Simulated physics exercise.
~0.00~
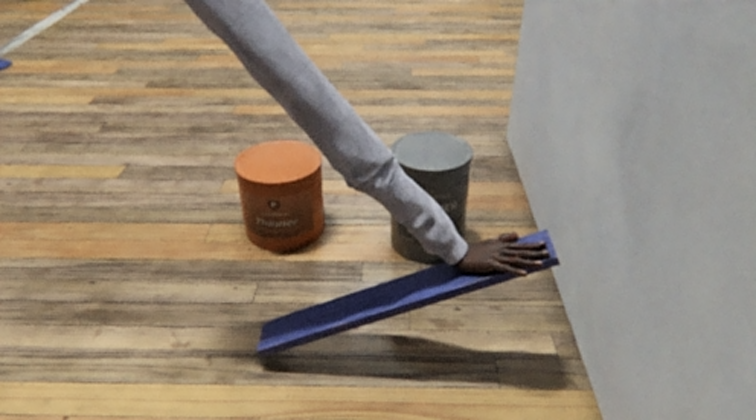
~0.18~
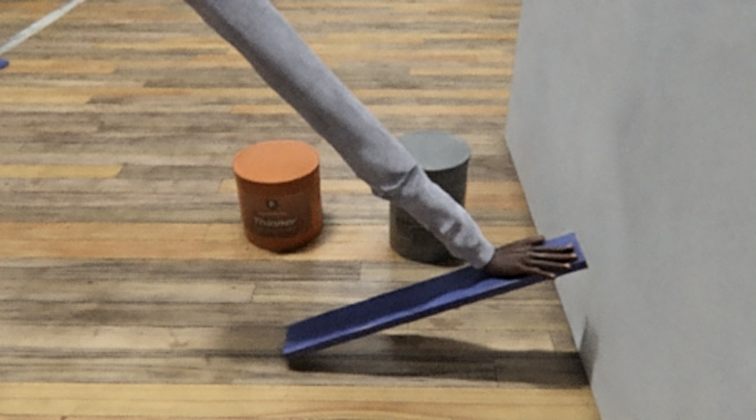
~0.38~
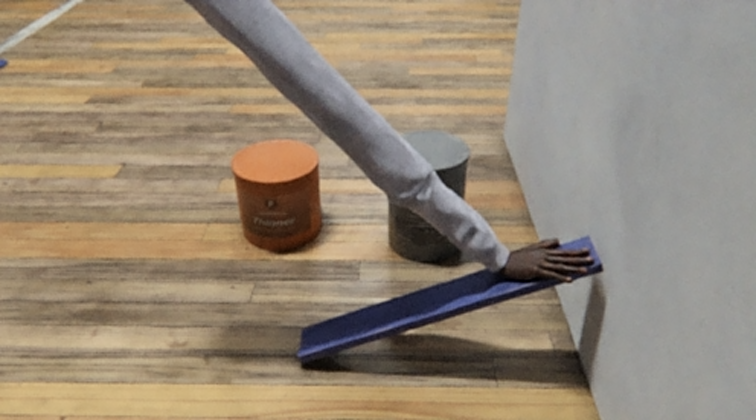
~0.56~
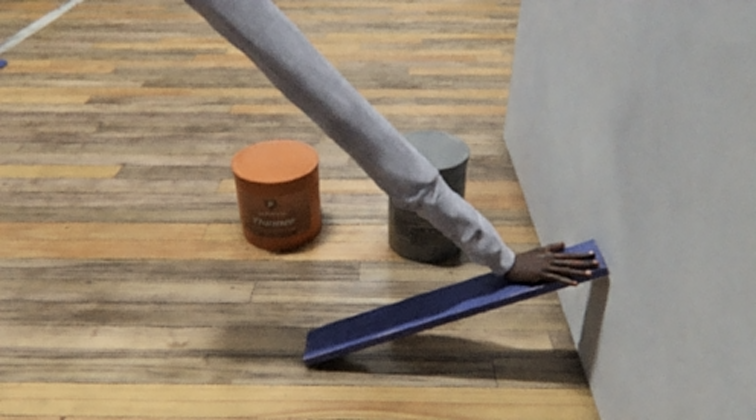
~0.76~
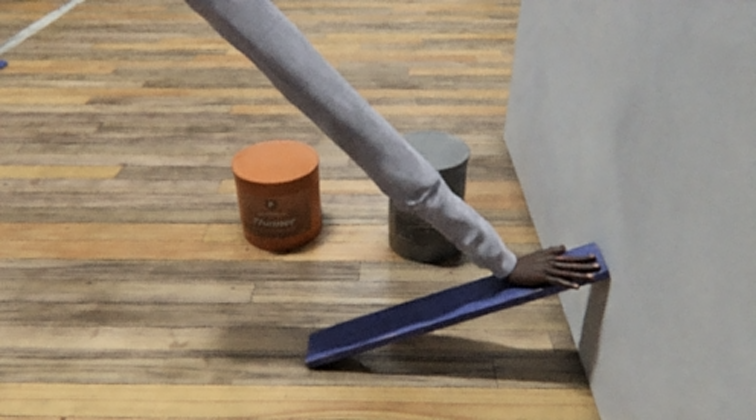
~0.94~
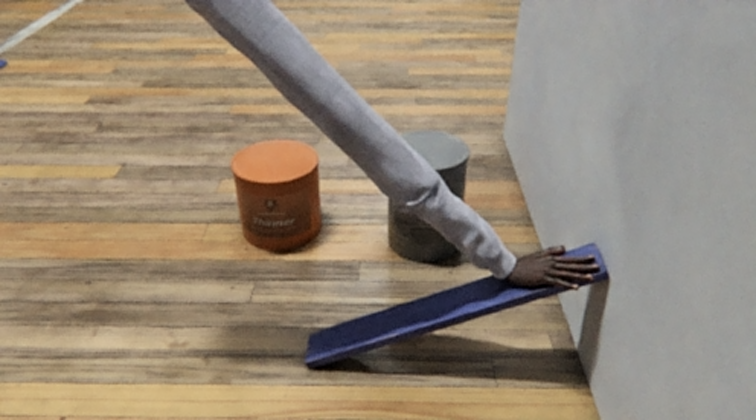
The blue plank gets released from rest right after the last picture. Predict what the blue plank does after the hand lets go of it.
Prediction: It slides down.
By 1.24 s, blue plank leaning 15° more than when let go near (435, 336).
By 1.34 s, blue plank leaning 25° more than when let go near (432, 346).
By 1.64 s, blue plank leaning 24° more than when let go near (431, 352).
When it is over (2.7 s), moved from the start, blue plank; the other 2 as before. End places, in pixels of the last picture, blue plank near (431, 352). The plank gives way.
